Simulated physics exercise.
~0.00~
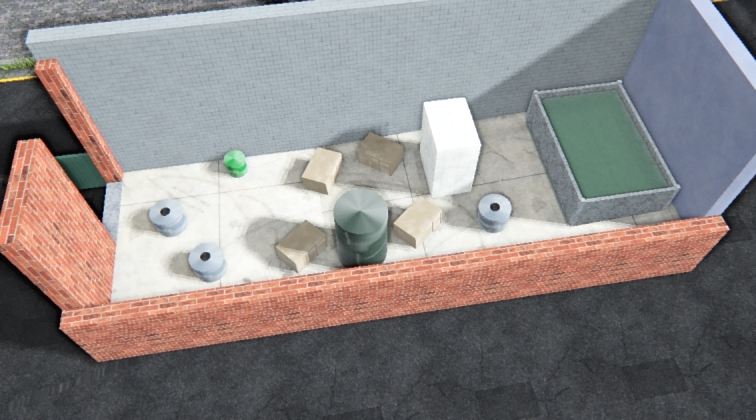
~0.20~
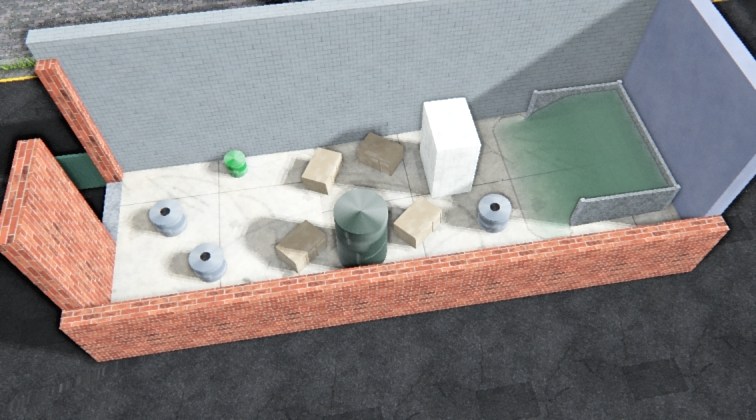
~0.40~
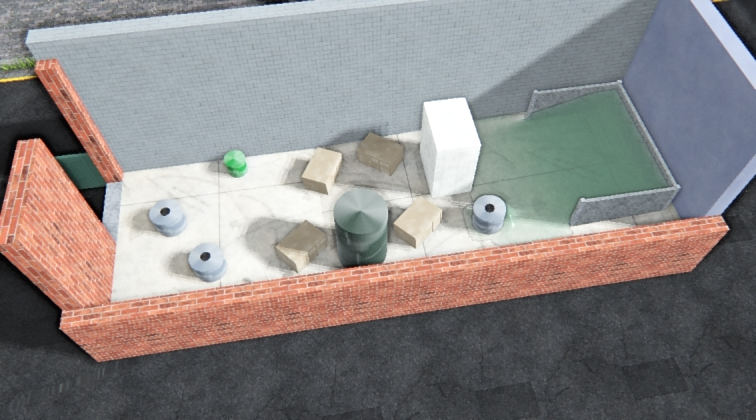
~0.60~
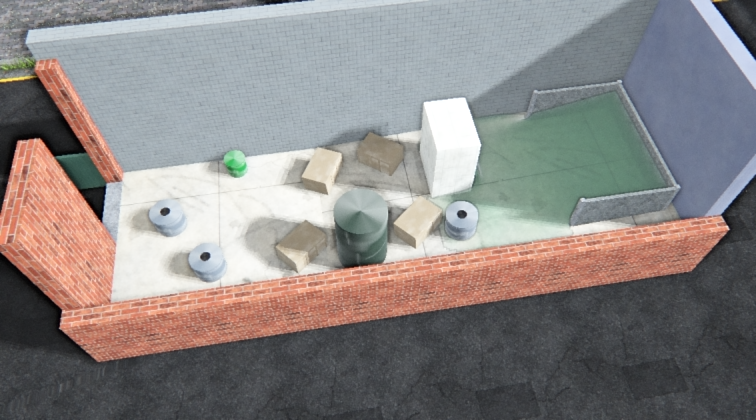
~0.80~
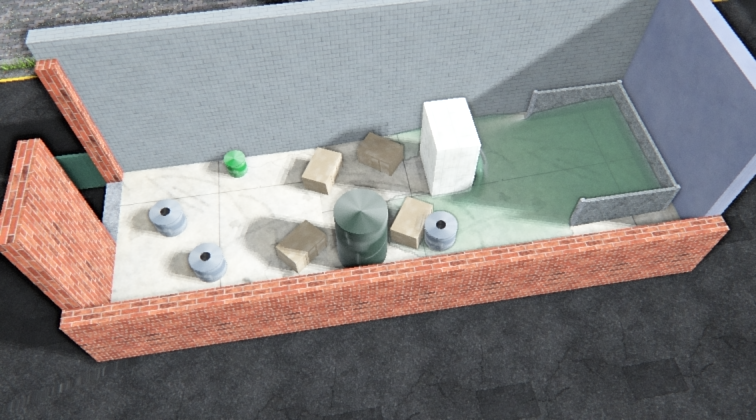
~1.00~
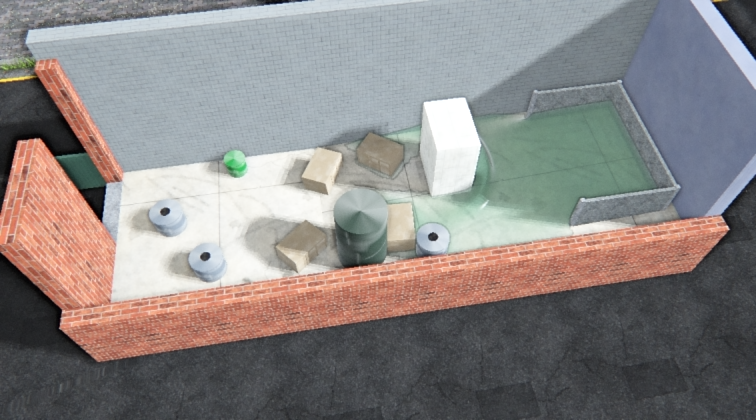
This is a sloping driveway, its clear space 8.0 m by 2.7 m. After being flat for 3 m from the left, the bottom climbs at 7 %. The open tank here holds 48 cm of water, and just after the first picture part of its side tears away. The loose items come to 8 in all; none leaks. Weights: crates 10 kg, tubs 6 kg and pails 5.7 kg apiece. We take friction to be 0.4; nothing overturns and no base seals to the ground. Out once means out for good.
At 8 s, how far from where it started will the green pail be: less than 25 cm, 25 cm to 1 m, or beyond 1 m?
It is washed a great way.
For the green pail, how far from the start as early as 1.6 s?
Displacement near 0 cm.
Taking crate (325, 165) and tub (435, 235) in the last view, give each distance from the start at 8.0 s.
In order, gone out for the first and 150 cm for the second.
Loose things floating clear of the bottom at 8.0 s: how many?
At that moment 2.
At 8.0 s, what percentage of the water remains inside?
62 % or so.
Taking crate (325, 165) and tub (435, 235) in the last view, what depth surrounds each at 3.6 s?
I'd put it at 10 cm and 21 cm respectively.
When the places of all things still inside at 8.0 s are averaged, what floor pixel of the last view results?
The average lands around (275, 255).
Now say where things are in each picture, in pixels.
The first picture shows the green pail at (234, 158) rests on the ground; water covers 2.6 m2; 0 of 8 have shifted.
The second picture shows the green pail at (234, 158), on the bottom; 3.9 m2 under water; 0 of 8 have shifted.
The third picture shows the green pail at (234, 158) rests on the ground; 5.5 m2 under water; 1 of 8 have shifted.
The fourth picture shows the green pail at (234, 158) rests on the ground; water covers 6.6 m2; 1 of 8 have shifted.
The fifth picture shows the green pail at (234, 158) rests on the ground; water covers 7.7 m2; 2 of 8 have shifted.
The sixth picture shows the green pail at (234, 158) rests on the ground; water covers 8.7 m2; 2 of 8 have shifted.
After 1.6 s the green pail is near (234, 158), 0.0 m from its start, aground; 0 of 8 are out; 2 afloat.
After 3.6 s the green pail has gone out; 1 of 8 are out; 7 afloat.
After 5.6 s the green pail has gone out; 5 of 8 are out; 3 afloat.
After 8.0 s the green pail has gone out; 6 of 8 are out; 2 afloat.
